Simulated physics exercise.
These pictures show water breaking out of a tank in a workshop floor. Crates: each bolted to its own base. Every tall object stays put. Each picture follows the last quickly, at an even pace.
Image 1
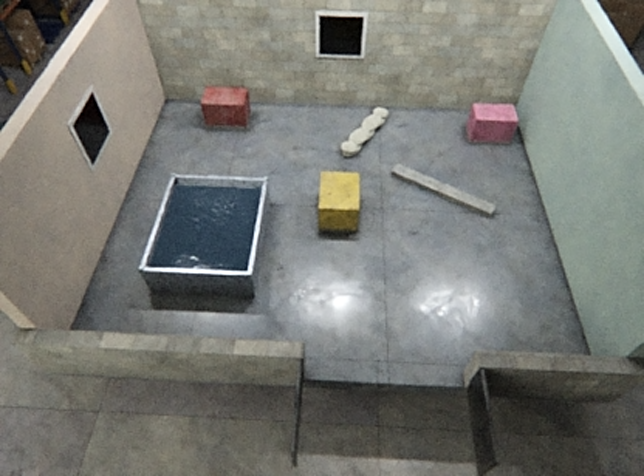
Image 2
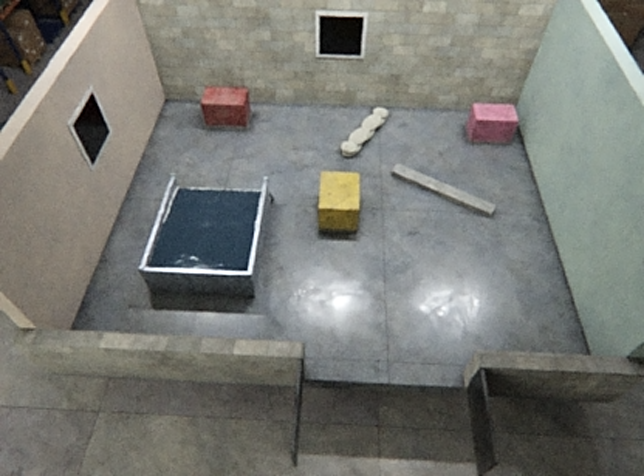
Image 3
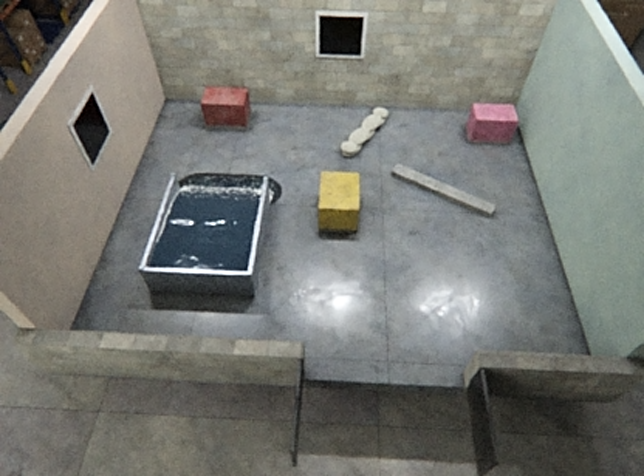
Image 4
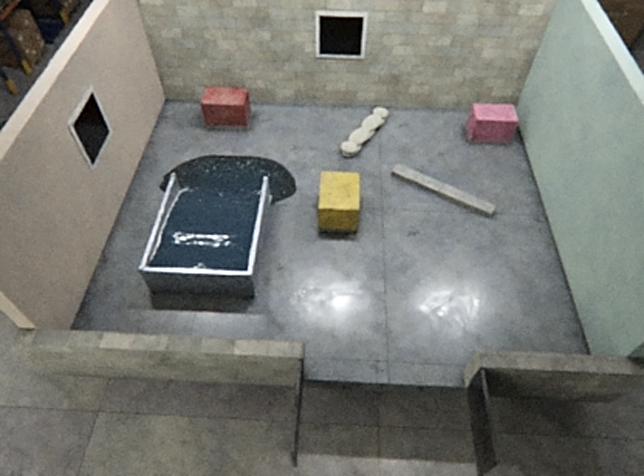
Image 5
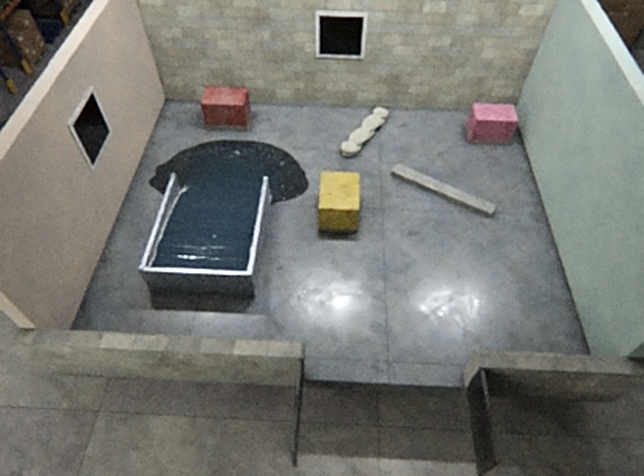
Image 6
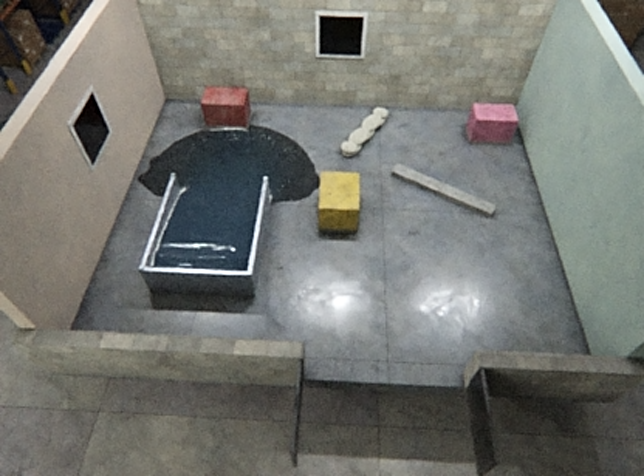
The clip shows a rectangular water tank among red, yellow and pink blocks on a grey walled floor; its far side opens, and dark water pours out, spreading in a widening rounded pool toward the red block and back wall.
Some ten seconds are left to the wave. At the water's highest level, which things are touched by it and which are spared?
In the end the pink crate sits too low; the red crate sits too low; the yellow crate sits too low.
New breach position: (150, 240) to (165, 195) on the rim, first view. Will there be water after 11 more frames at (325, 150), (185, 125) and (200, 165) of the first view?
Untouched, soaked, soaked.
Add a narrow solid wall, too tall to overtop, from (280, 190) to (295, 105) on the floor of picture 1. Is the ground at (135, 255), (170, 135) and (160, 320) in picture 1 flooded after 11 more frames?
The first point comes out unwetted, the next inundated, the last unwetted.
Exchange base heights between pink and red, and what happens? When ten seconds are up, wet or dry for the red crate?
Then: Red is soaked.
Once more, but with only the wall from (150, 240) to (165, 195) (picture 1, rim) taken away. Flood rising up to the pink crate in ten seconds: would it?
I'd say the pink crate is untouched.
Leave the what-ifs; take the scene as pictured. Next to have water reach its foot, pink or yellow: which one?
The one in yellow comes first.
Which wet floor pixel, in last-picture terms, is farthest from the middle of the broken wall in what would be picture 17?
I'd point to (387, 108).
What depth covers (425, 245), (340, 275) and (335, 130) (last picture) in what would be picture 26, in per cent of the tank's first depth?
The three come to near 0, 0 and 20 per cent respectively.
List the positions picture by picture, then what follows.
In the first picture, the tank at (209, 224) is whole and still.
In the second picture, the front is at a hidden place, out from the gap on the tank's far side.
In the third picture, the front is at (276, 189), out from the gap on the tank's far side.
In the fourth picture, the front is at (282, 170), out from the gap on the tank's far side.
In the fifth picture, water pours out on the tank's far side and has run to (268, 147).
In the sixth picture, water pours out on the tank's far side and has run to (263, 130).
A moment on, water covers 20 % of the floor; the pink crate not reached, the red crate water round its plinth, the yellow crate water round its plinth.
Next, water covers 25 % of the floor; the pink crate not reached, the red crate water round its plinth, the yellow crate water round its plinth.
Then, water covers 30 % of the floor; the pink crate water round its plinth, the red crate water round its plinth, the yellow crate water round its plinth.
Later, water covers 55 % of the floor; the pink crate water round its plinth, the red crate water round its plinth, the yellow crate water round its plinth.
In the end, water covers 80 % of the floor; the pink crate was topped, the red crate was topped, the yellow crate was topped.
